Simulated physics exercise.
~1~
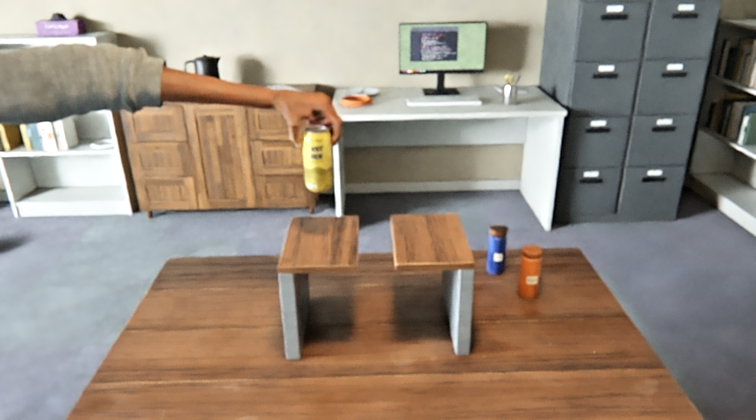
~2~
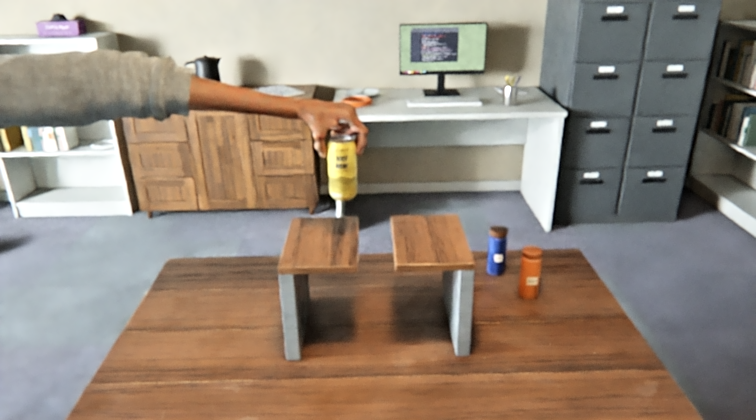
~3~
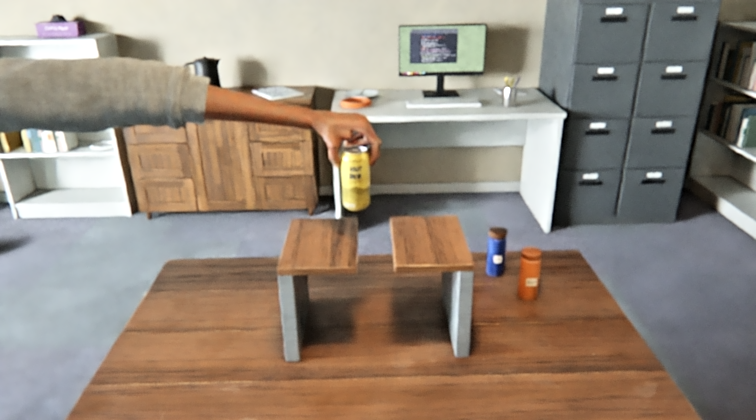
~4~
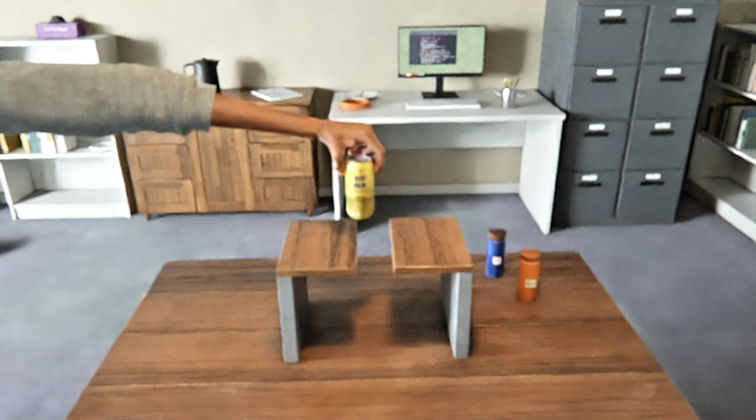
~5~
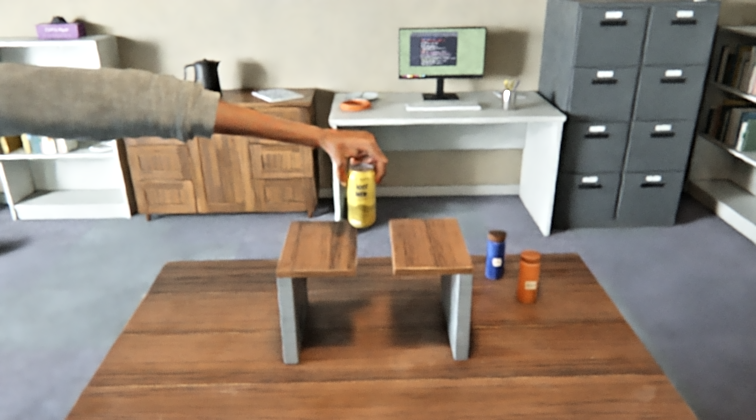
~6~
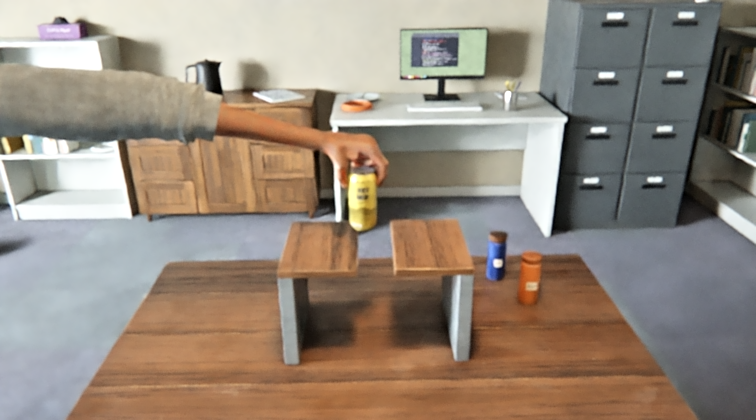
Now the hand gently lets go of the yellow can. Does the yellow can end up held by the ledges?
It will not make it past the gap.
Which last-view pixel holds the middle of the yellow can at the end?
Close to (386, 233) in the last picture.
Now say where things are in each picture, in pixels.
The first frame shows being brought over the gap; yellow can (318, 159); blue shaker (497, 250).
The second frame shows being brought over the gap; yellow can (343, 169); blue shaker (497, 250).
The third frame shows being brought over the gap; yellow can (356, 179); blue shaker (496, 252).
The fourth frame shows being brought over the gap; yellow can (360, 188); blue shaker (496, 253).
The fifth frame shows poised above the slot; yellow can (362, 196); blue shaker (496, 254).
The sixth frame shows poised above the slot; yellow can (363, 199); blue shaker (497, 255).
Then, 0.20 s later than the last frame, yellow can tilted by 7° near (367, 217).
Then, 0.30 s later than the last frame, yellow can tilted by 40° near (381, 226).
When it is over, lying over on the stand or table, yellow can; the other 2 as before. End places, in pixels of the last picture, yellow can near (386, 232). The can stays on top.
